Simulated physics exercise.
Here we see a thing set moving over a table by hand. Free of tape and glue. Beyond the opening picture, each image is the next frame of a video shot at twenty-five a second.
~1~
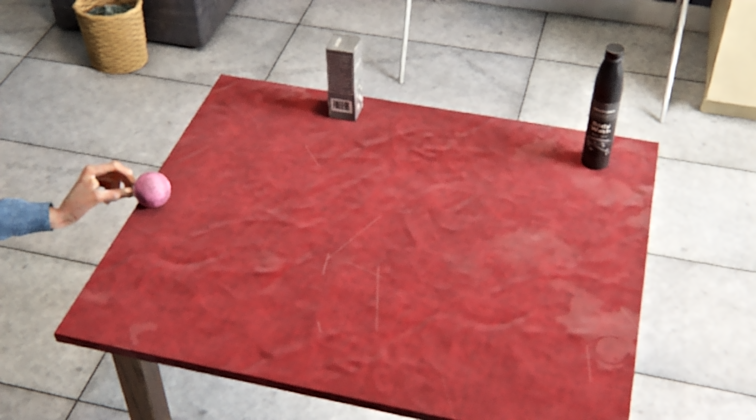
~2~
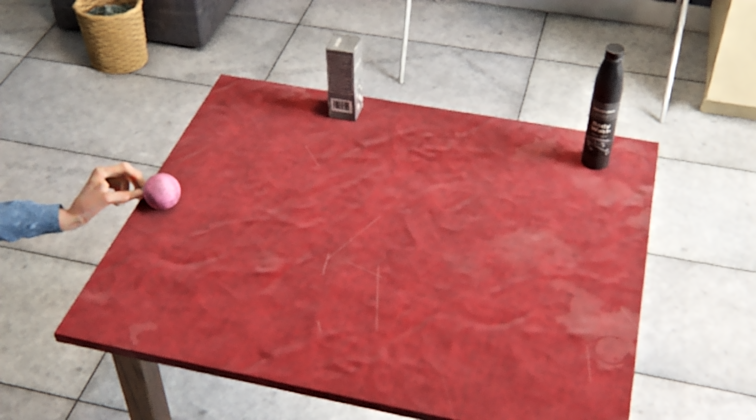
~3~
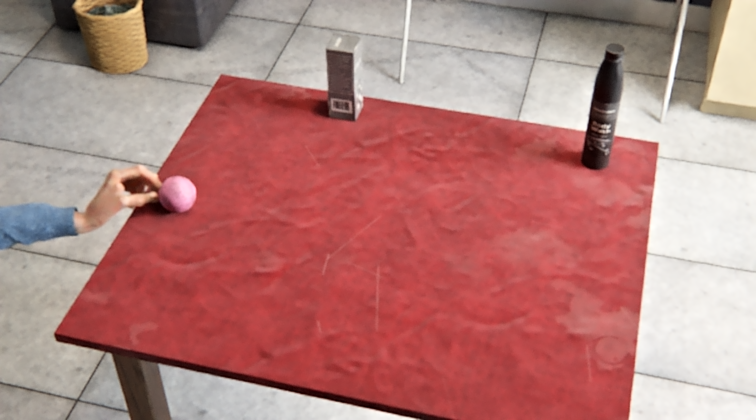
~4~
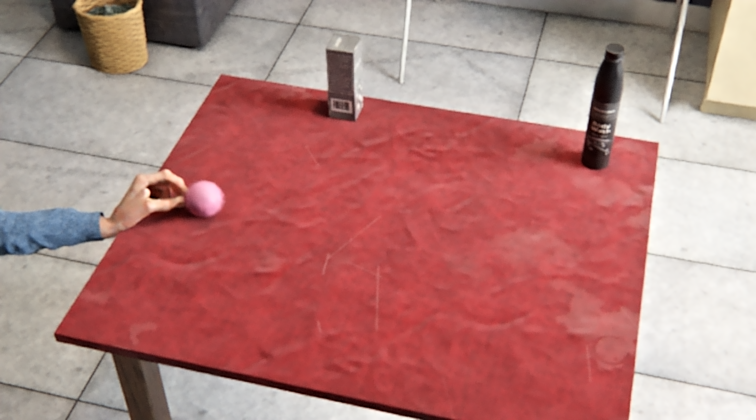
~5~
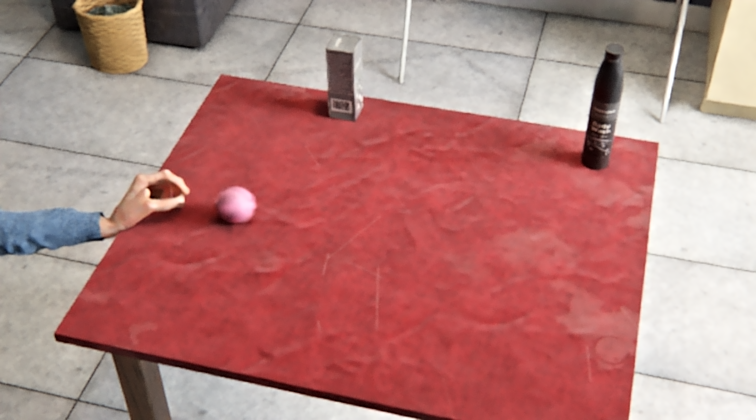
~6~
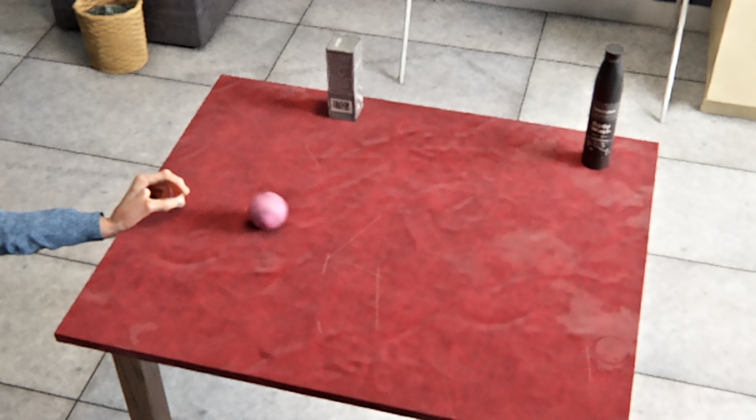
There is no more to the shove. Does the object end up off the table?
Past the brink.
Then, 0.20 s later than the last frame, pink ball moved well along near (430, 240).
Then, 0.50 s later than the last frame, pink ball now off the table.
Then, 0.90 s later than the last frame, things are still on the move.
When it is over, off the table, pink ball.
